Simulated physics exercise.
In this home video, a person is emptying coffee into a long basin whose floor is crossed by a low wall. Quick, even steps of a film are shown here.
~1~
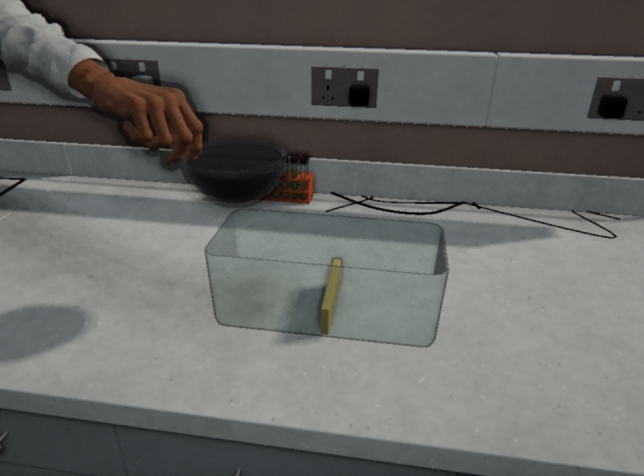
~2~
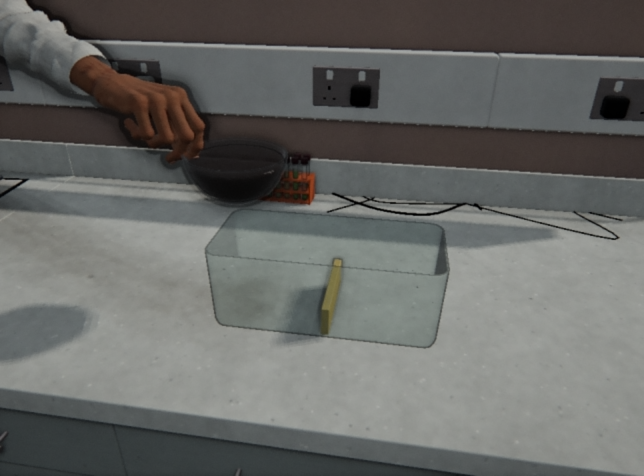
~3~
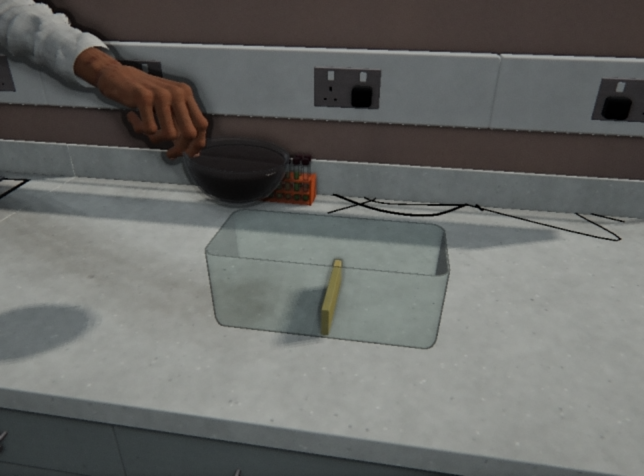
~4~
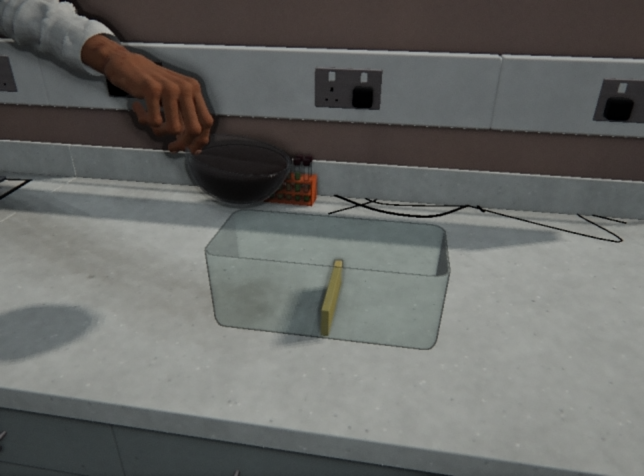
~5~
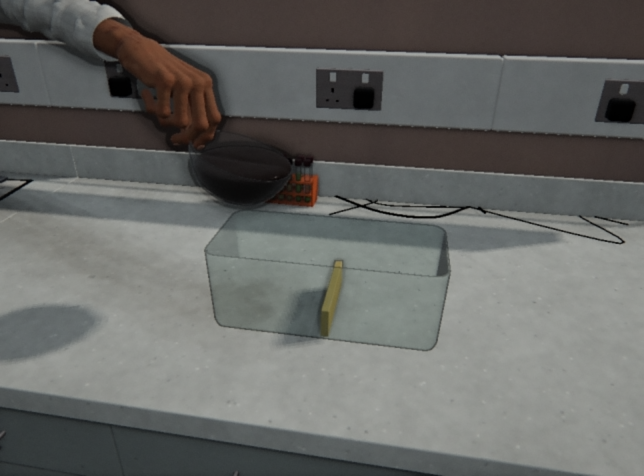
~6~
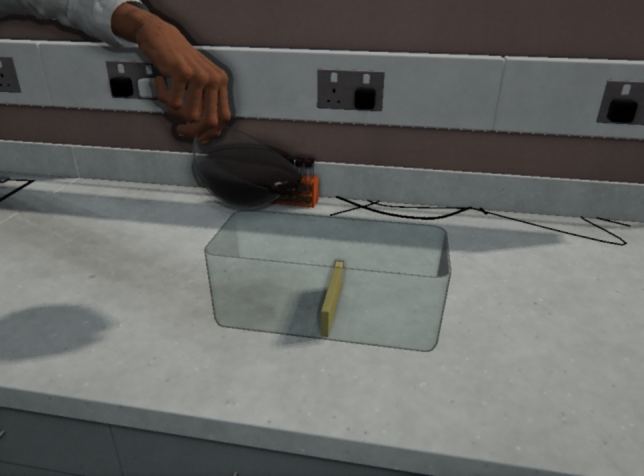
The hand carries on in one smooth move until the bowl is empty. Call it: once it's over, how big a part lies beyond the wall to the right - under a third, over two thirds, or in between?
Under a third.
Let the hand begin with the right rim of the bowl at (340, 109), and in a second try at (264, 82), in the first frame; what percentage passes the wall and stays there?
First about 95, then 25 per cent.
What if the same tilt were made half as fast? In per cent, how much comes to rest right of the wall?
I'd say close to 40 %.
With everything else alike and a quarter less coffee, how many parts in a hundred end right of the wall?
Estimated share: Close to 10 per cent.
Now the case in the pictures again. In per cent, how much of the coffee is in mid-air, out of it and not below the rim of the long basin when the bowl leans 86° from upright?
Share out of both vessels: Approx. 20 %.
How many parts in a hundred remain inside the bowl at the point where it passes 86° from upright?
Roughly 15 %.
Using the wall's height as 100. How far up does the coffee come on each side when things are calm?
On the left it sits near 40, while on the right it sits near 10.
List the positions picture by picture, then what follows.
In the first picture, tilt 0°; pouring edge (285, 158); surface from (191, 157) to (283, 162); the long basin's rim runs from (220, 230) to (445, 249); the wall's top is at (331, 283).
In the second picture, tilt 1°; pouring edge (286, 159); surface from (191, 156) to (284, 163).
In the third picture, tilt 5°; pouring edge (287, 163); surface from (193, 155) to (285, 164).
In the fourth picture, tilt 11°; pouring edge (289, 168); surface from (196, 154) to (288, 166).
In the fifth picture, tilt 20°; pouring edge (290, 176); surface from (199, 155) to (291, 171); 2 per cent is over the edge.
In the sixth picture, tilt 30°; pouring edge (290, 185); surface from (202, 158) to (288, 175); 9 per cent is over the edge.
A moment on, the bowl is tipped on its side and 14 per cent is still to pour, 45 is left of the wall and 21 right of it.
Next, the bowl is tipped right over and 0 per cent is still to pour, 75 is left of the wall and 24 right of it.
Then the bowl is tipped right over and 0 per cent is still to pour, 75 is left of the wall and 24 right of it.
Later the bowl is tipped right over and 0 per cent is still to pour, 75 is left of the wall and 24 right of it.
In the end 75 per cent lies left of the wall, 24 right of it and 1 outside.
